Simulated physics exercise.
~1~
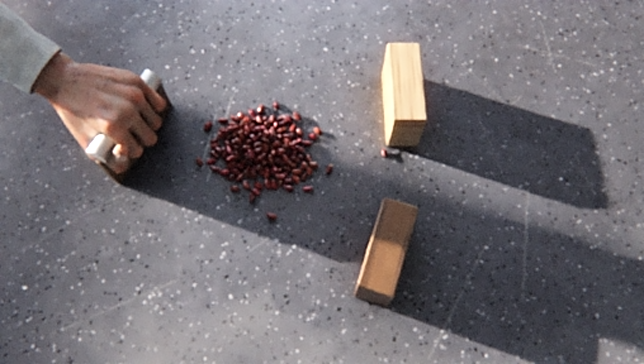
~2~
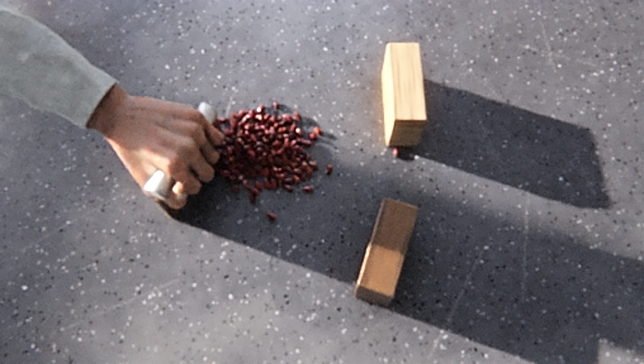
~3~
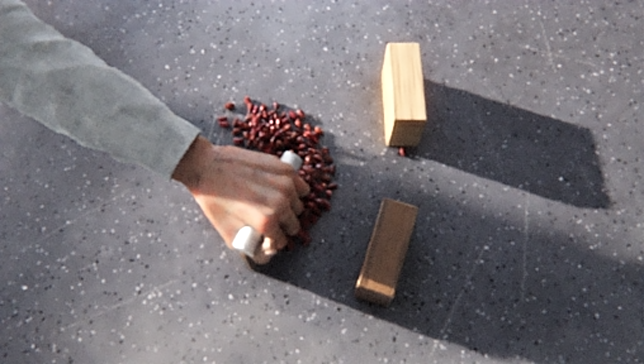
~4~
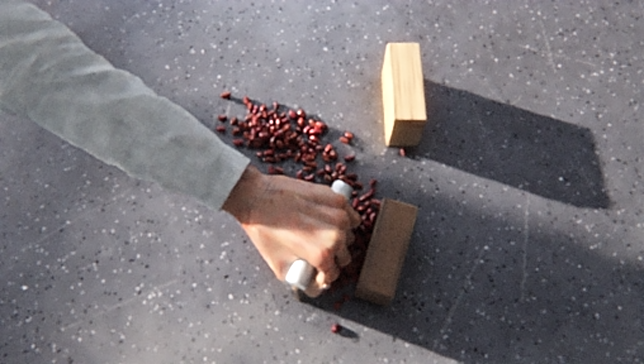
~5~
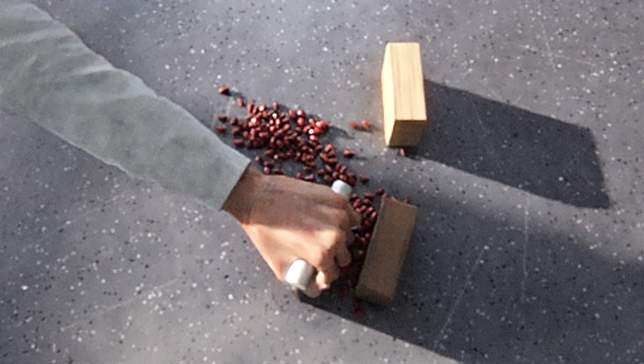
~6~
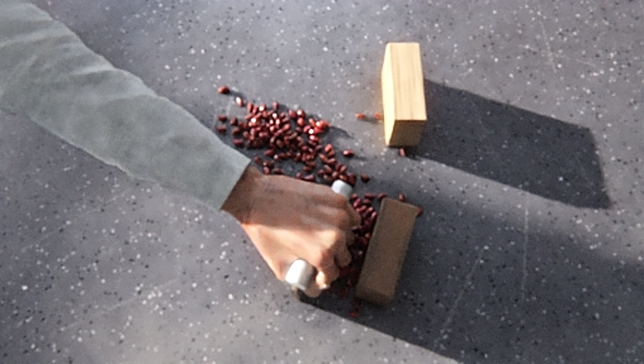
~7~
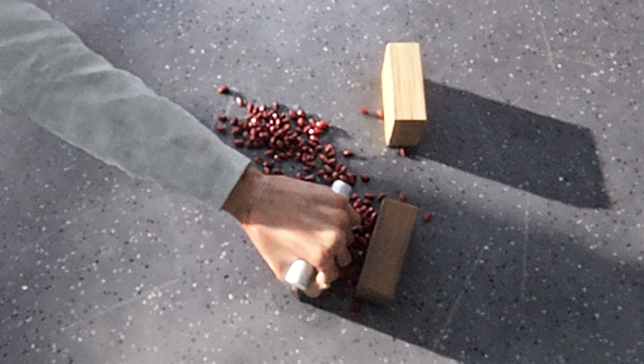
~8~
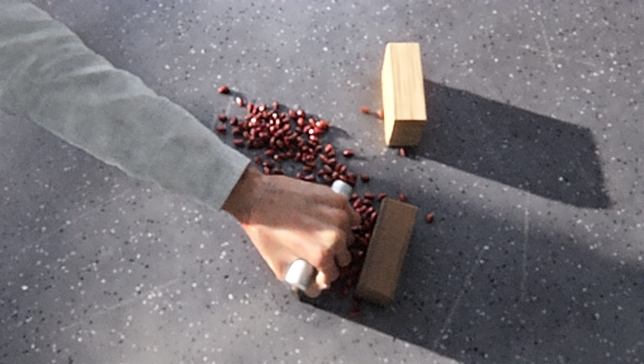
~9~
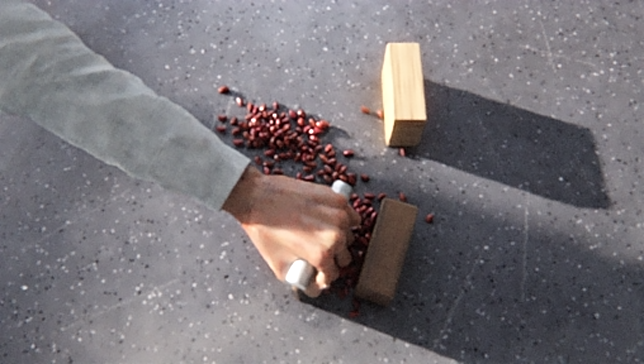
A hand holding a scraper by its pale grips pushed through a pile of dark red beans, moving right and downward, then stopped against the lower wooden block, leaving beans bunched before it and trailing behind, with a few stray ones scattered around.
